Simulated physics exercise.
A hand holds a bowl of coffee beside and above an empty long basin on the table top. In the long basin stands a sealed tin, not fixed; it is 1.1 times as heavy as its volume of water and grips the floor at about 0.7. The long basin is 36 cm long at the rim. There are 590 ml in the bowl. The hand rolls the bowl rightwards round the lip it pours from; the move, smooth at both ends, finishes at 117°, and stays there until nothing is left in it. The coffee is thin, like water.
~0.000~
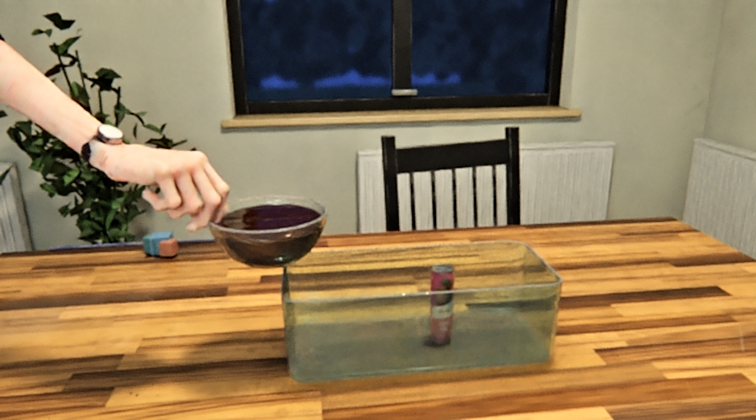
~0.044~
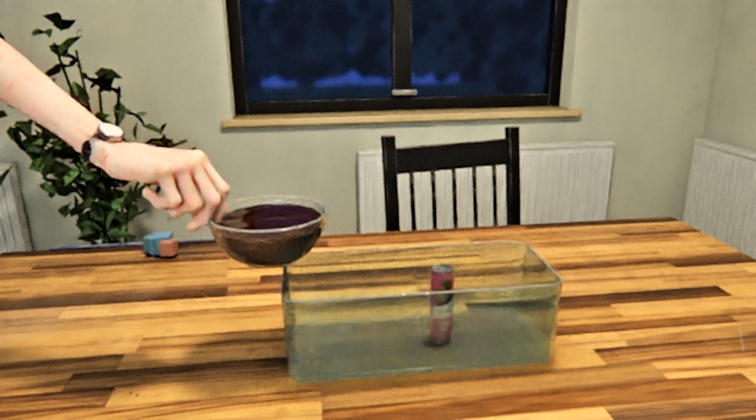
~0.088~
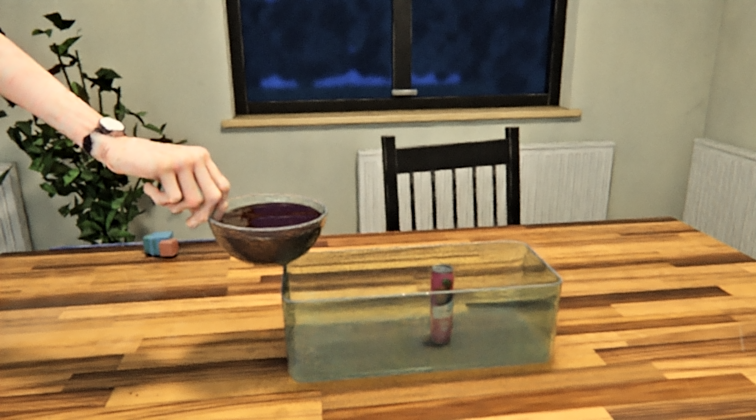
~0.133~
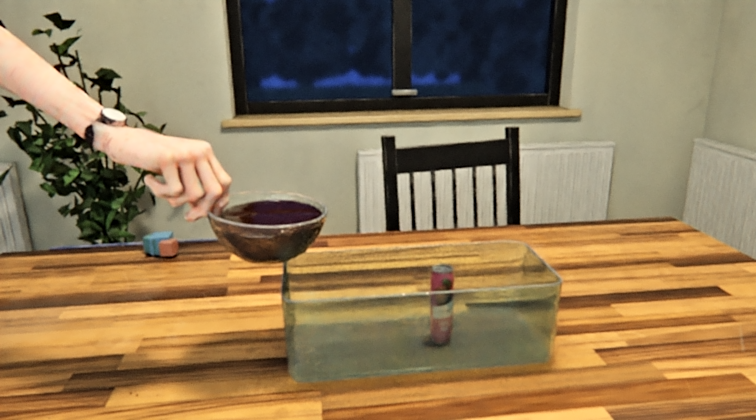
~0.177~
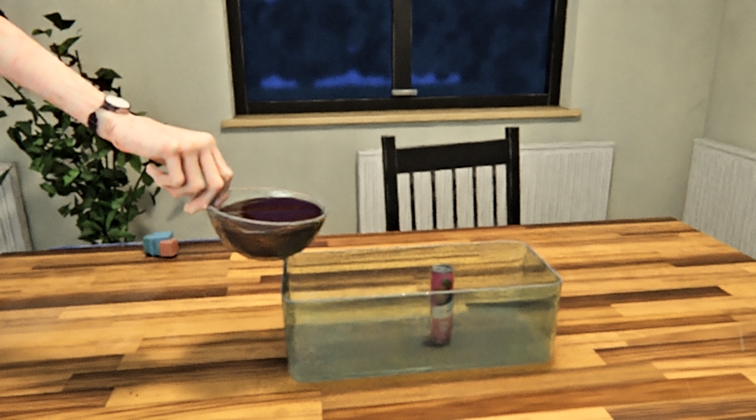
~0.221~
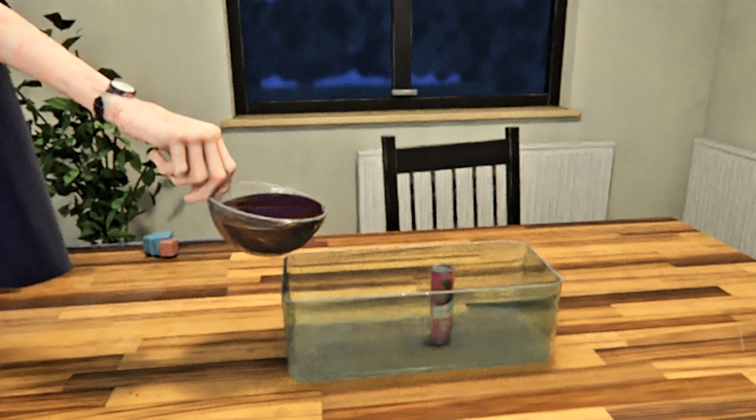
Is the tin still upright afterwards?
The tin stays up.
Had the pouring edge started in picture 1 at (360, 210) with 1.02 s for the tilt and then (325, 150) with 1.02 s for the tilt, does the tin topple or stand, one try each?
First it falls; then it remains upright.
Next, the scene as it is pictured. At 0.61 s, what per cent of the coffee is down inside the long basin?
Near 24 in a hundred.
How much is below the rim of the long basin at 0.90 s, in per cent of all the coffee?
About 98 per cent.
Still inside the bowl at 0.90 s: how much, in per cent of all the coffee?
About 0 per cent.
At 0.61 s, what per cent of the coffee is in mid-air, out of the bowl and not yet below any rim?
Near 46 in a hundred.
Then, 0.61 s in, the tilt is 76° and 30 per cent is still to pour; the tin stands where it began.
Then, 0.90 s in, the tilt is 113° and 0 per cent is still to pour; the tin stands where it began.
Then, 1.20 s in, the tilt is 117° and 0 per cent is still to pour; the tin stands where it began.
Then, 1.52 s in, the tilt is 117° and 0 per cent is still to pour; the tin stands where it began.
Finally, the tin stands where it began.
